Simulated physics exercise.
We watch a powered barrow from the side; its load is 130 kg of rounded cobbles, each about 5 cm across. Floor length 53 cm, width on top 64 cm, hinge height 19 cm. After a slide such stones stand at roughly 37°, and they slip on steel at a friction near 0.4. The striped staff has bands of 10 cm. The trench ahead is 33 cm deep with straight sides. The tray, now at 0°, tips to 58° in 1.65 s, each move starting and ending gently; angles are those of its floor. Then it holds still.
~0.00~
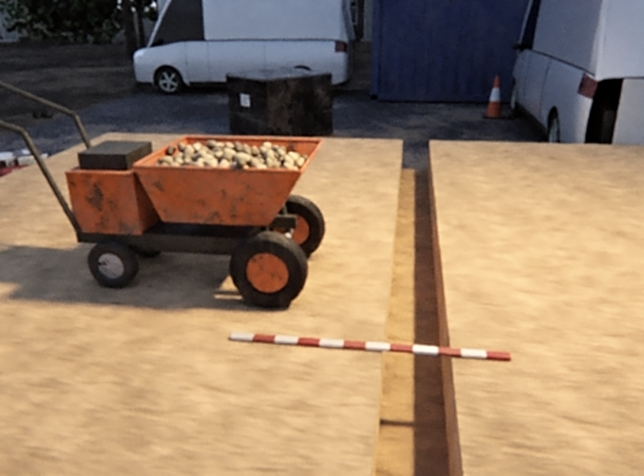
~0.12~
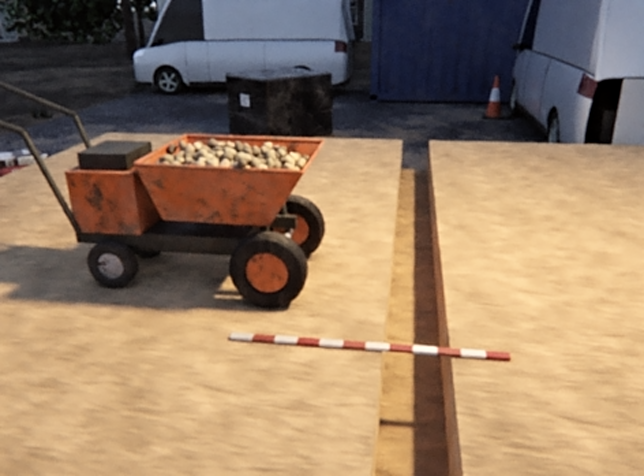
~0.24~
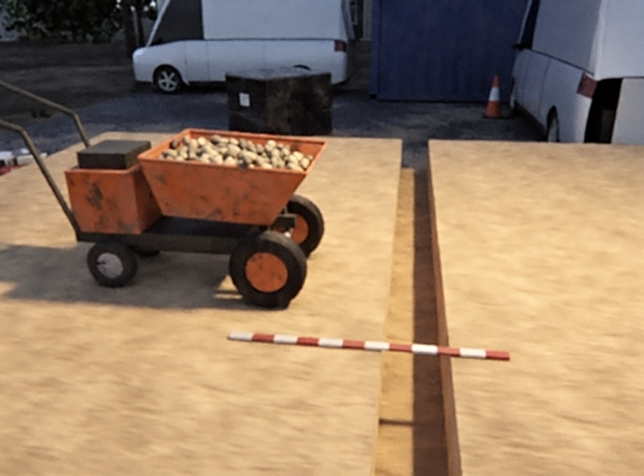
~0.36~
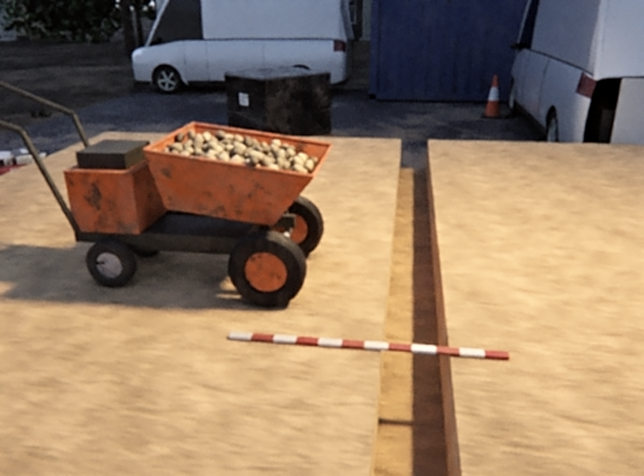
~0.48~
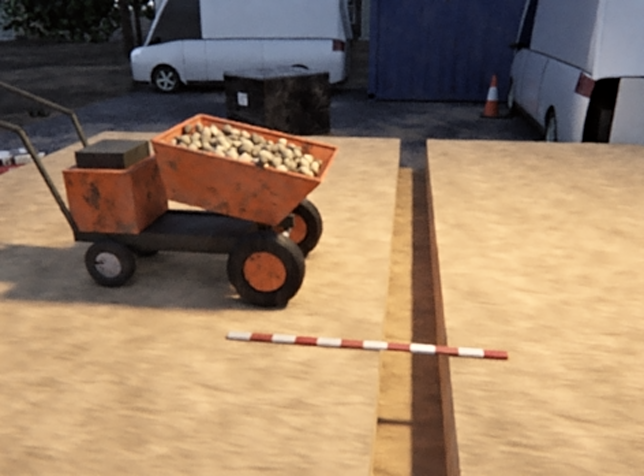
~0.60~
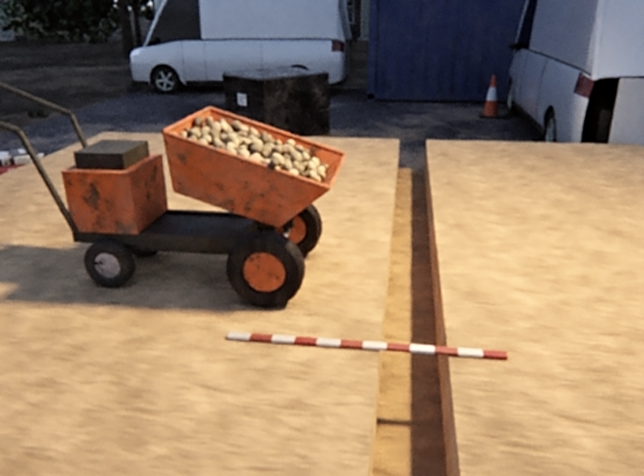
The footage shows an orange powered barrow loaded with rounded cobbles standing left of a narrow trench, a red-and-white striped staff lying nearby, as its tray gradually tilts forward to the right, its rear end rising while the wheels stay still.
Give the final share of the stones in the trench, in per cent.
About 47 per cent.
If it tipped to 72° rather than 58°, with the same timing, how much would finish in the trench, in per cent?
In that case some 95 per cent.
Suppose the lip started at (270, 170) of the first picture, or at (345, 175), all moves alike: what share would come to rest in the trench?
First some 30, then 30 per cent.
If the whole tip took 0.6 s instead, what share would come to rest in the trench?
Then about 35 per cent.
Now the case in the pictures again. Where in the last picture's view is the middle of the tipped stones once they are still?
Their middle is at about (409, 332).
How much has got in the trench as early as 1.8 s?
About 15 per cent by then.
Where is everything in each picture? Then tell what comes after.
In the first picture, lip at (301, 172), floor tilted 0°, highest stones at (217, 151).
In the second picture, lip at (302, 172), floor tilted 1°, highest stones at (211, 148); the stones move at 0.1 m/s on average.
In the third picture, lip at (307, 174), floor tilted 3°, highest stones at (207, 145); the stones move at 0.2 m/s on average.
In the fourth picture, lip at (313, 177), floor tilted 7°, highest stones at (199, 140); the stones move at 0.3 m/s on average.
In the fifth picture, lip at (321, 182), floor tilted 12°, highest stones at (206, 133); the stones move at 0.4 m/s on average.
In the sixth picture, the tray is at 17°, its lip at (330, 189); the top of the load is at (208, 127); the stones move at 0.4 m/s on average.
After 1.2 s the floor is at 49°; 100 % in the tray; the foremost stones are at (372, 215).
After 1.8 s the floor is at 58°; 84 % in the tray, 16 % in the trench; the foremost stones are at (432, 339).
After 2.1 s the floor is at 58°; 66 % in the tray, 1 % short of the trench, 32 % in the trench, 1 % past the trench; the foremost stones are at (454, 300).
After 4.1 s the floor is at 58°; 51 % in the tray, 47 % in the trench, 1 % past the trench; the foremost stones are at (486, 297).
